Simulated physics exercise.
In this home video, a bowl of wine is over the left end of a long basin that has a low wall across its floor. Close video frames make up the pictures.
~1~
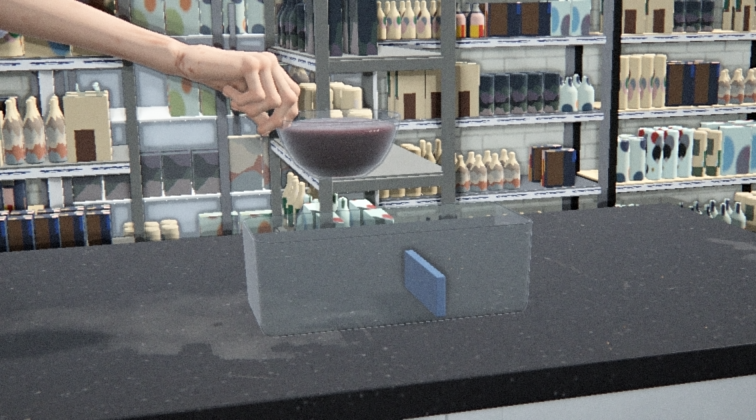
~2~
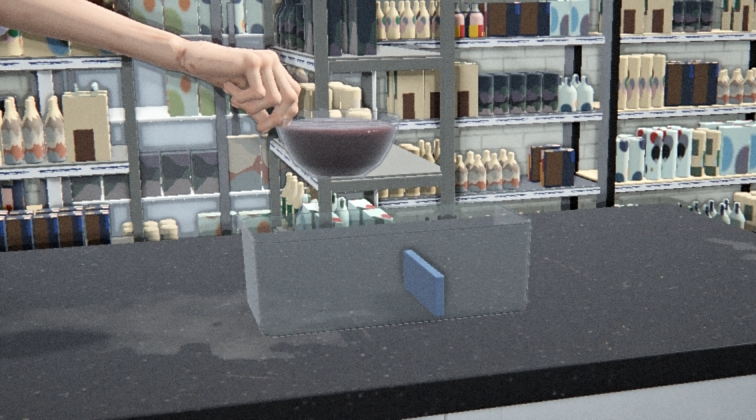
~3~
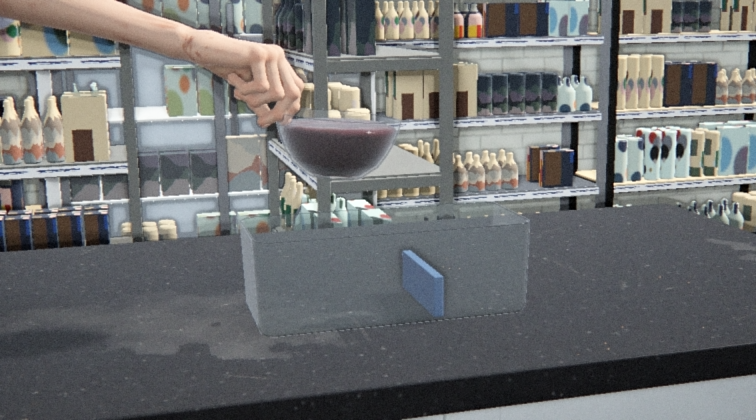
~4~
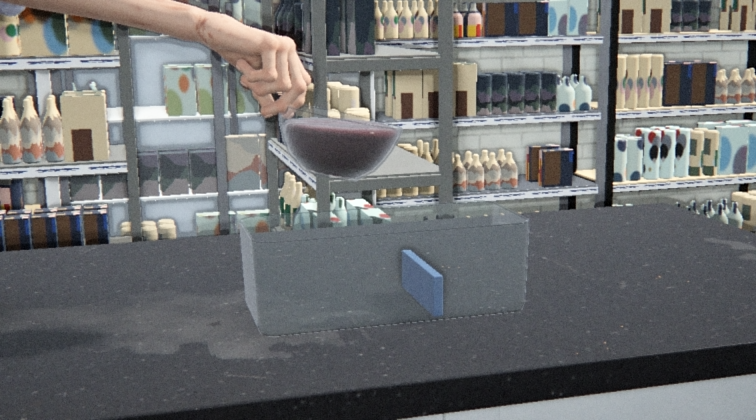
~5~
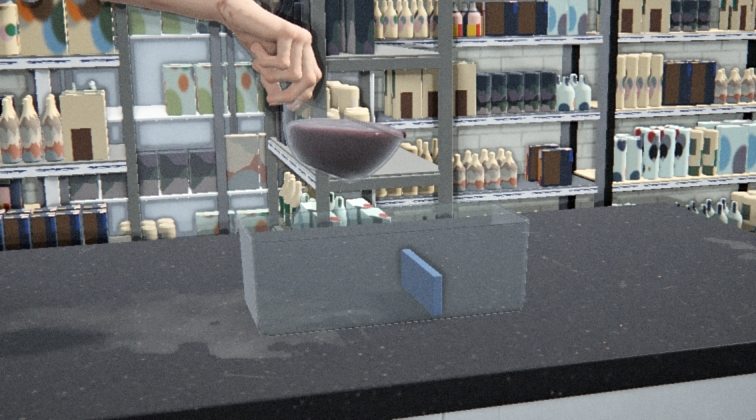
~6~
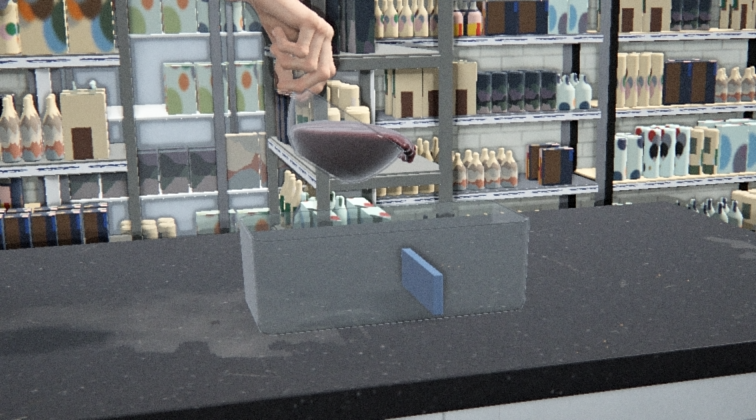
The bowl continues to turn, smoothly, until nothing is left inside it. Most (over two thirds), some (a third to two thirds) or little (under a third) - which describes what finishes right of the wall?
Some.
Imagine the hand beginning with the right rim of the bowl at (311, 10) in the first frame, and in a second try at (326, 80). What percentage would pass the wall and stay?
Roughly 5 percent on the first try and 5 percent on the second.
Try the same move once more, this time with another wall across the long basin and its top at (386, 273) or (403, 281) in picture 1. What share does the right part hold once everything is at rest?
Respectively 90 and 70 per cent, approximately.
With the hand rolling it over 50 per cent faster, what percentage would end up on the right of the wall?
About 45 in a hundred.
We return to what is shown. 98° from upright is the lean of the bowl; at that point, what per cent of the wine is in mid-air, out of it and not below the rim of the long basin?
That comes to near 15 percent.
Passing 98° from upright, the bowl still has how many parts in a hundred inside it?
10 per cent or so.
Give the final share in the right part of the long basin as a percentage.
I'd put it at about 55 per cent.
A moment on, the bowl is tipped on its side and 8 per cent is still to pour, 21 is left of the wall and 57 right of it.
Next, the bowl is tipped right over and 0 per cent is still to pour, 42 is left of the wall and 57 right of it.
Then the bowl is tipped right over and 0 per cent is still to pour, 42 is left of the wall and 56 right of it.
Later the bowl is tipped right over and 0 per cent is still to pour, 43 is left of the wall and 56 right of it.
Finally, 43 per cent lies left of the wall, 56 right of it and 1 outside.
